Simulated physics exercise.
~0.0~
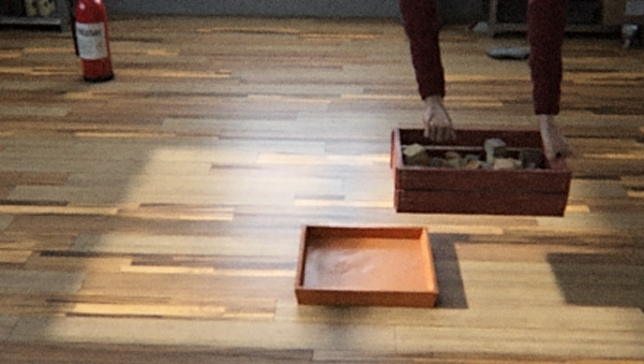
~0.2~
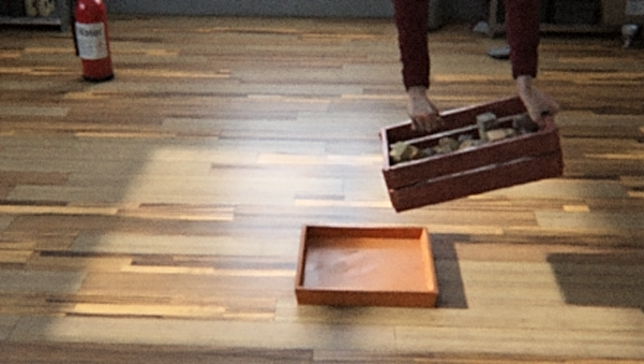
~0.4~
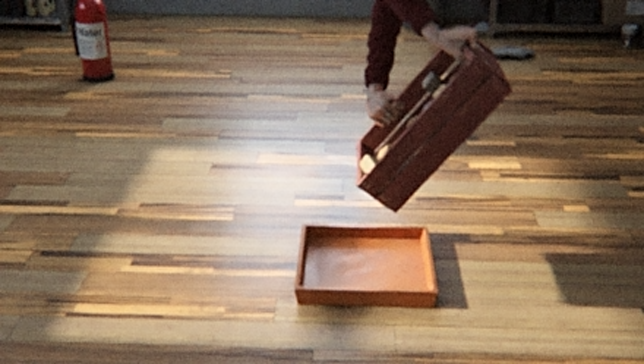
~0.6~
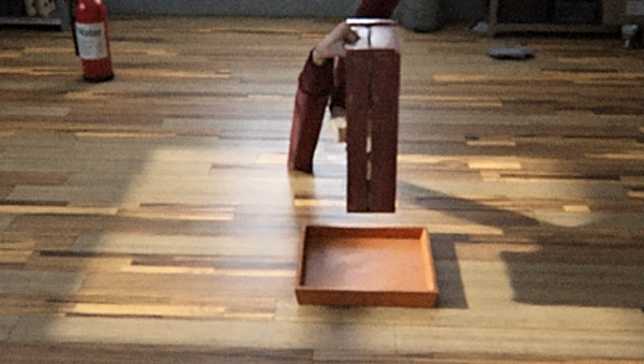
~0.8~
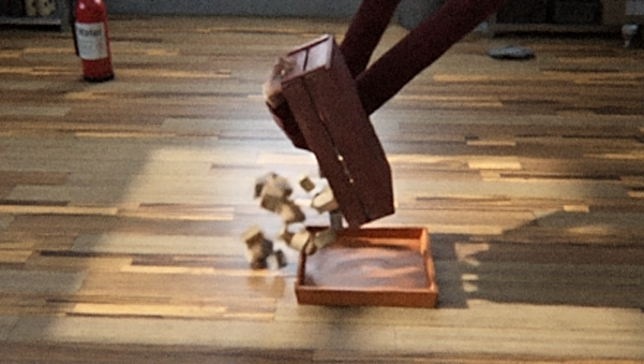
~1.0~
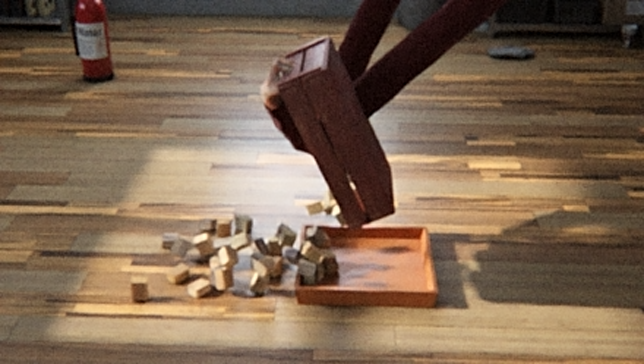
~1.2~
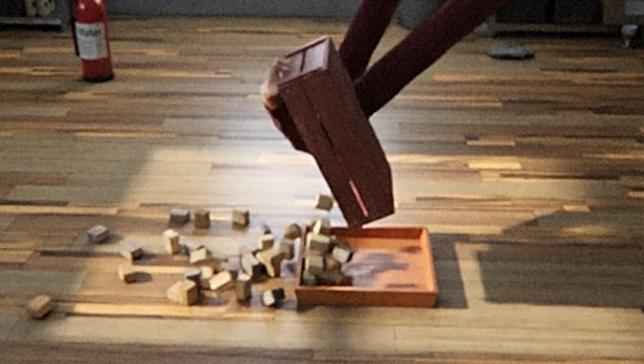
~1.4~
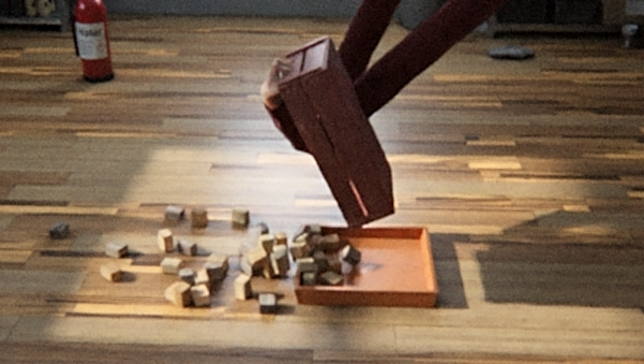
On a wooden floor partly lit by pale light, with a red fire extinguisher standing at the back left, two hands hold a slatted red tote of loose timber offcuts above an empty orange carton. The hands lift the tote slightly and tip it to the left, swinging it past upright. Blocks then tumble from its mouth, many dropping left of the carton. They bounce and scatter across the boards while later ones pile into the carton's left side. The tote stays tilted overhead as the blocks settle, most of them on the floor outside the carton.
